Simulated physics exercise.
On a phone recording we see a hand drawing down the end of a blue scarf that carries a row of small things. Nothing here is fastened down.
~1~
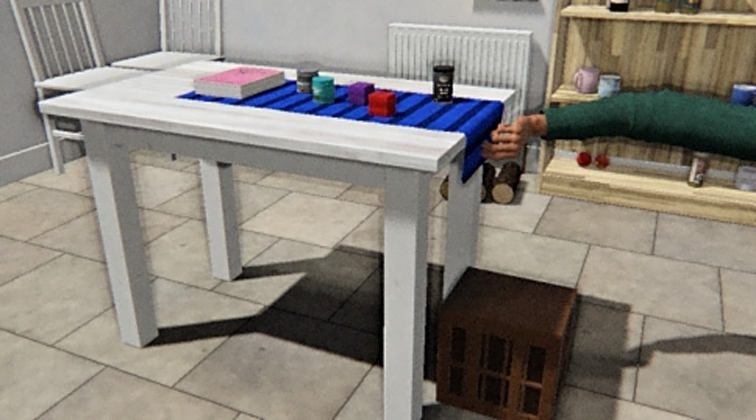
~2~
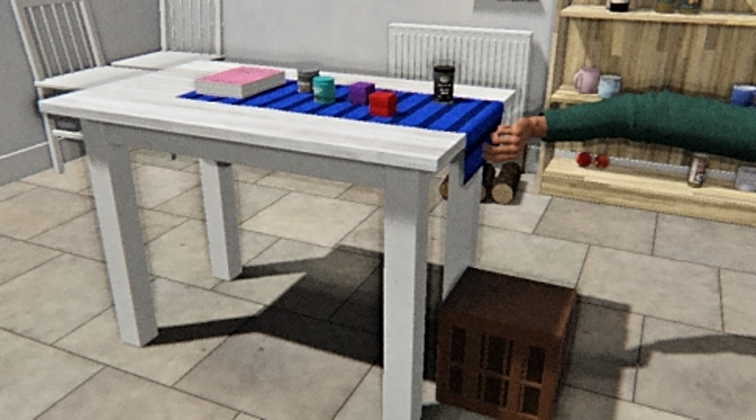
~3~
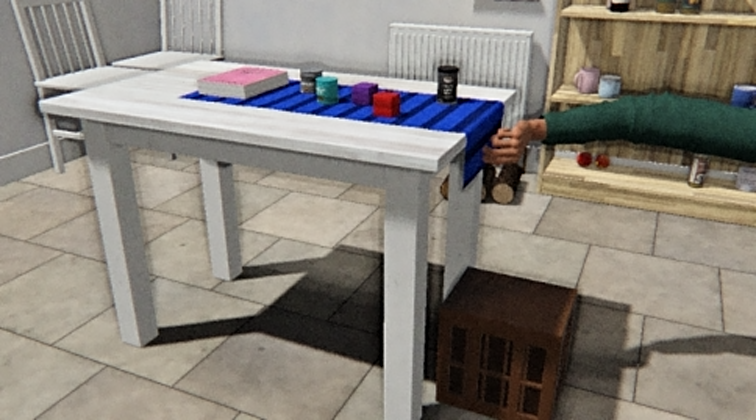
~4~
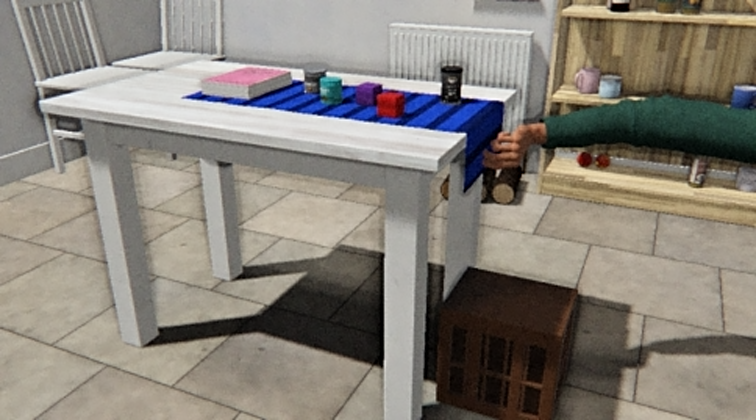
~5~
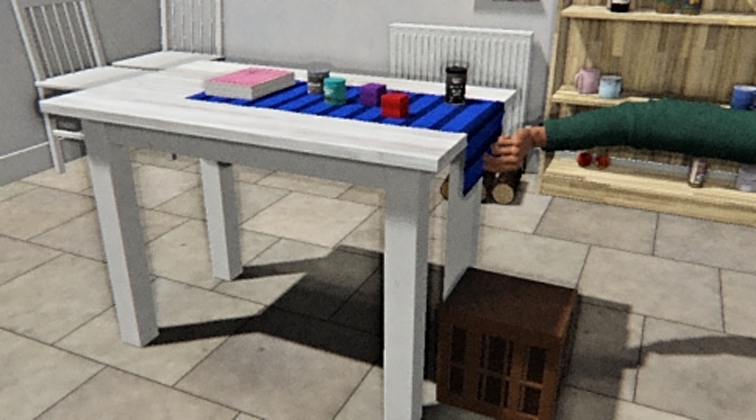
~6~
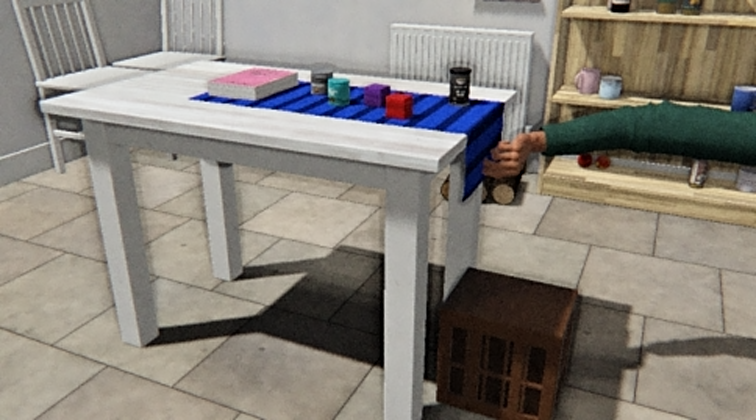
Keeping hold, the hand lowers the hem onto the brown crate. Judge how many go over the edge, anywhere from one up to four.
Okay, the things that come down total three by my count.
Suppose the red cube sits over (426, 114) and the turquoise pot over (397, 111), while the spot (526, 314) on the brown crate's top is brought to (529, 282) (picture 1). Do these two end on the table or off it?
Red cube: Lost; turquoise pot: Lost.
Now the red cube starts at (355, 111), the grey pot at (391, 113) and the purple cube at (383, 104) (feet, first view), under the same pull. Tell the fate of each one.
The red cube is off the top, the grey pot is off the top and the purple cube is off the top.
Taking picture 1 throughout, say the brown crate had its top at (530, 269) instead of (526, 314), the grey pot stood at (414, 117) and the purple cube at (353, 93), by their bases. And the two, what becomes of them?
The grey pot comes down; the purple cube holds on.
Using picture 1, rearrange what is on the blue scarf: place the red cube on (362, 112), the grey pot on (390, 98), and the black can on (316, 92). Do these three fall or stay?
First the red cube, which is lost, then the grey pot, which is lost, and finally the black can, which is kept.
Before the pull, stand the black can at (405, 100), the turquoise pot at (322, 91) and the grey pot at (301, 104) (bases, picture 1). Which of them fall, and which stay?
My call: The black can takes a tumble; the turquoise pot hangs on; the grey pot hangs on.
A little later, hem near (482, 220); all still up.
Next, hem near (481, 265); black can and red cube gone.
Later still, hem on the crate; black can, red cube and purple cube gone.
When it is over, hem on the crate; black can, red cube and purple cube gone. It carries off three.
